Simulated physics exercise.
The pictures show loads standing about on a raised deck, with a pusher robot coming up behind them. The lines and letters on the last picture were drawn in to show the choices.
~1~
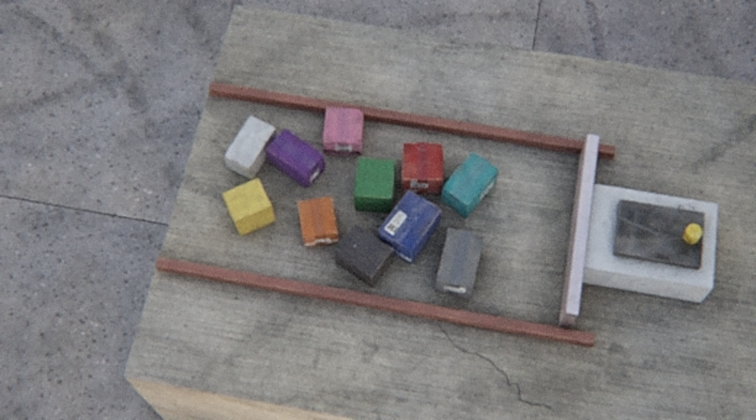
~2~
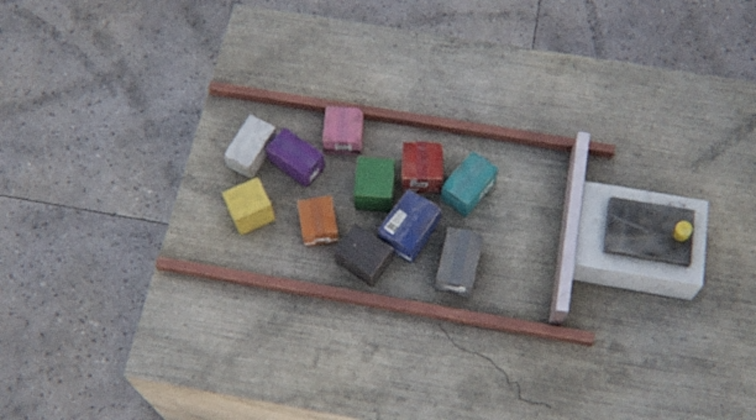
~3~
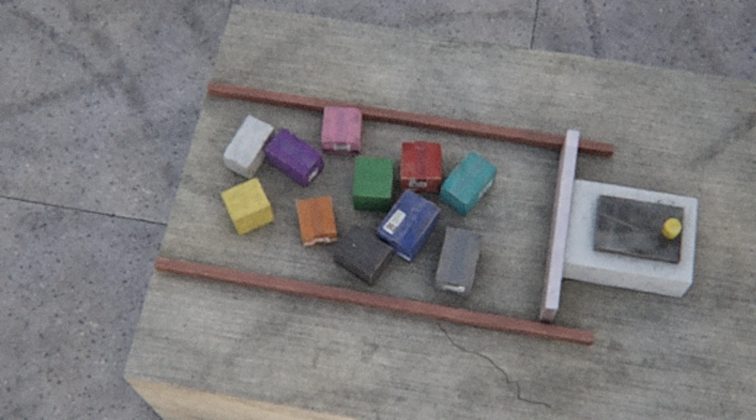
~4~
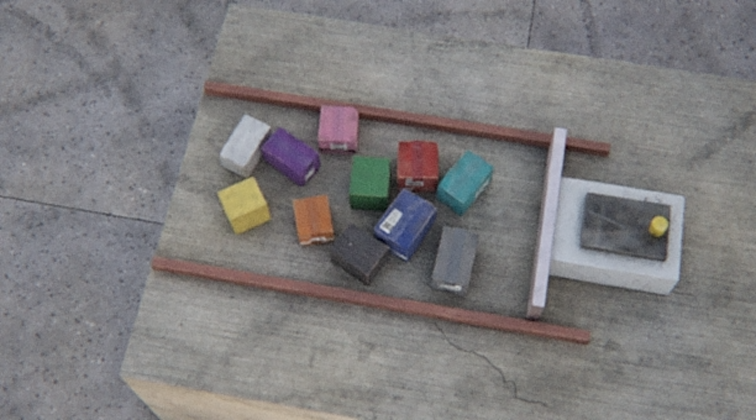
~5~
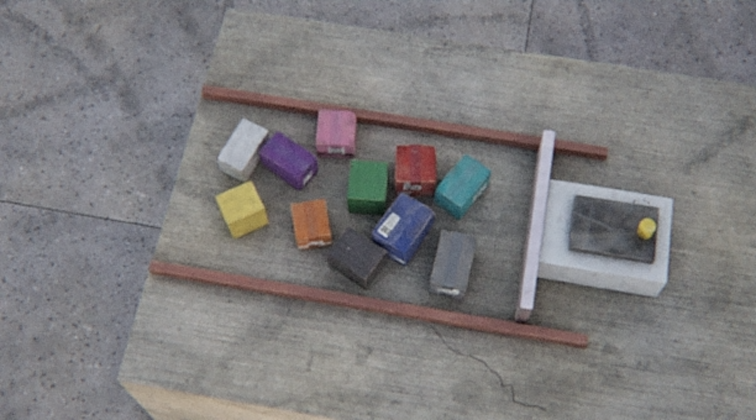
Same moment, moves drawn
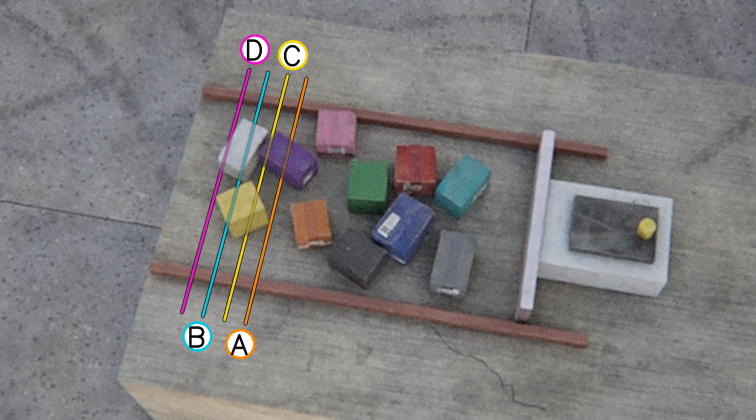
A white pusher robot moves slowly left between two rails toward scattered, motionless colourful boxes.
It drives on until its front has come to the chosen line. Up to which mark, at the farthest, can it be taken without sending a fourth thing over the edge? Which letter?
A is the last line within the limit.
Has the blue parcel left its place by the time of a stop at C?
Yes.
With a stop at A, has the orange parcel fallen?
By then, no.
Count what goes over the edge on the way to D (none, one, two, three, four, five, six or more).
In all, six or more.
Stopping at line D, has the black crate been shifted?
Yes.
On the marked copy, A at (278, 194); B at (237, 188); C at (258, 191); D at (218, 185).
Following A. Soon after the start, robot (512, 212); grey parcel (410, 258); red parcel (392, 167).
Later, robot (417, 196); white crate (186, 128); purple box (220, 144).
In the end, robot (344, 184); yellow crate over the edge; purple box over the edge; three fallen.
As for the rest, B drops six; C drops six; D drops nine.
